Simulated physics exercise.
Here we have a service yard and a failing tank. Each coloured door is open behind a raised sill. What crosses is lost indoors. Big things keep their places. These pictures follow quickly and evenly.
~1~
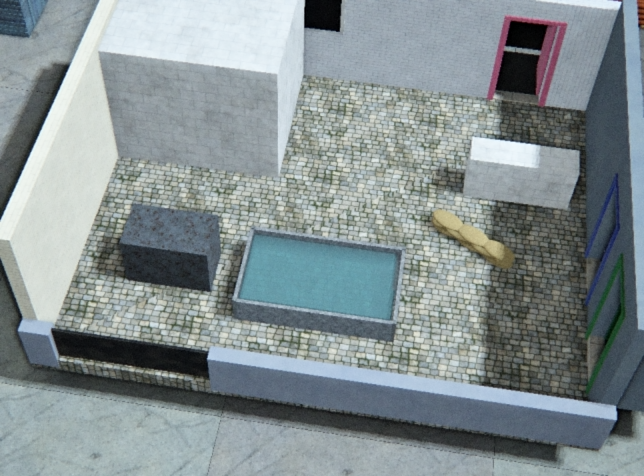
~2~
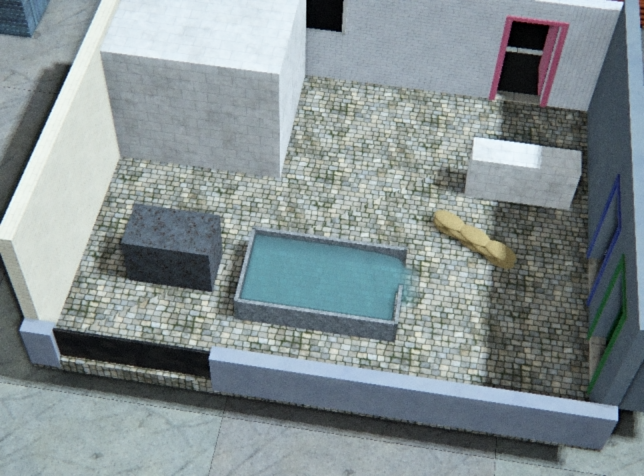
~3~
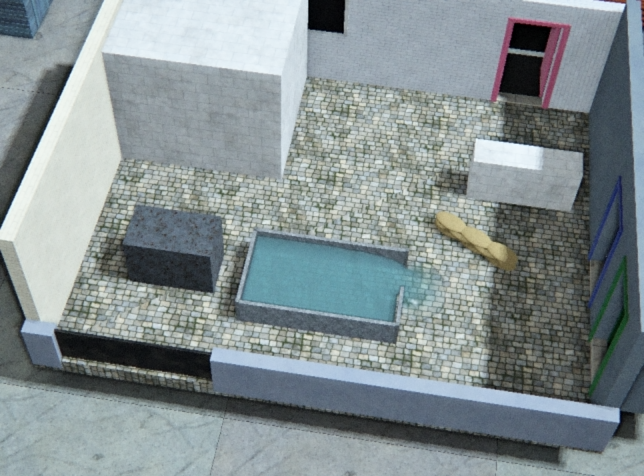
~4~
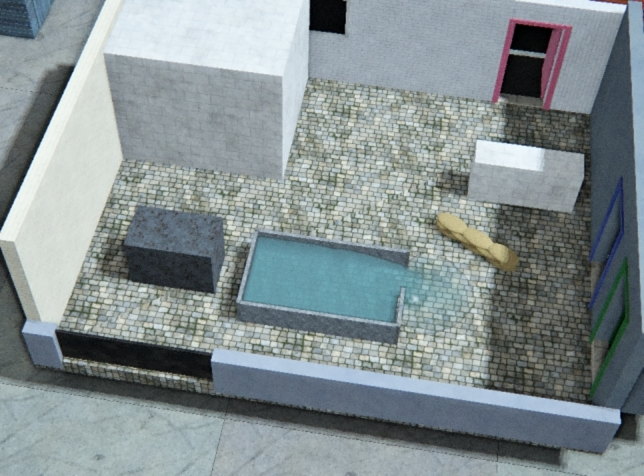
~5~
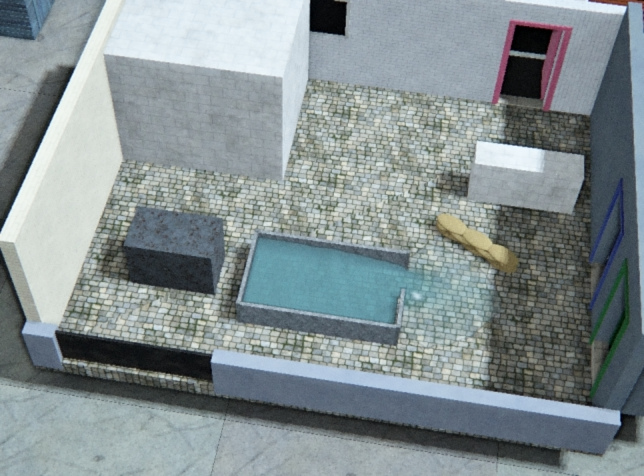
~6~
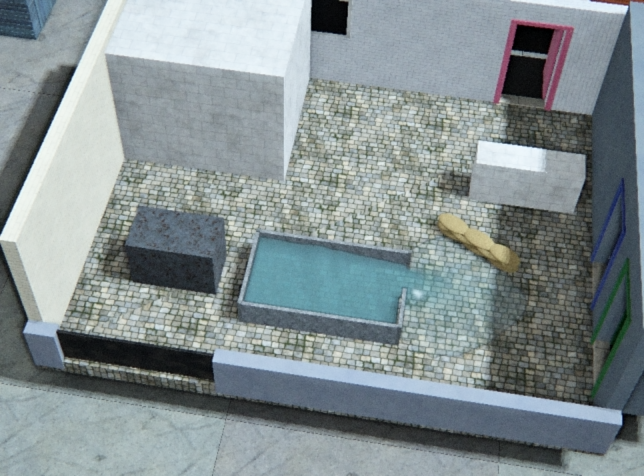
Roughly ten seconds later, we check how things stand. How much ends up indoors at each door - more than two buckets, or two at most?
Indoors: Green door, two at most; blue door, more than two; pink door, two at most.
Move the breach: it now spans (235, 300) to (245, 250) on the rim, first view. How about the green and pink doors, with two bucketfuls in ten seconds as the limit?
Outcome: Green door remains short; pink door remains short.
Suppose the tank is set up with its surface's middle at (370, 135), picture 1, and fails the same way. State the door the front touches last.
Door: The one in green.
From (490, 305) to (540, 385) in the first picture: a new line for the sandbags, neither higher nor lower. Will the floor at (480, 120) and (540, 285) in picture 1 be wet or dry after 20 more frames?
In order: Not reached and submerged.
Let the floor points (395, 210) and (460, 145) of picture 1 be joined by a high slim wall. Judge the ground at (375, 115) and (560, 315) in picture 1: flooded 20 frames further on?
Result by location - first parched, second soaked.
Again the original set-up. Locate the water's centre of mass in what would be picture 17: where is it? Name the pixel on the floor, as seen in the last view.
Somewhere around (383, 302) in the last view.
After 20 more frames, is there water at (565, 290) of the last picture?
At that place: Awash.
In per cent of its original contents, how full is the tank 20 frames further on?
About 56 per cent.
A moment on, water covers 10 % of the floor; the green door not reached, the blue door wet at the sill, nothing in, the pink door not reached.
Next, water covers 15 % of the floor; the green door wet at the sill, nothing in, the blue door under two buckets in, the pink door not reached.
Then, water covers 20 % of the floor; the green door under two buckets in, the blue door over two buckets in, the pink door not reached.
Later, water covers 35 % of the floor; the green door under two buckets in, the blue door far over two buckets in, the pink door not reached.
In the end, water covers 60 % of the floor; the green door under two buckets in, the blue door far over two buckets in, the pink door wet at the sill, nothing in.
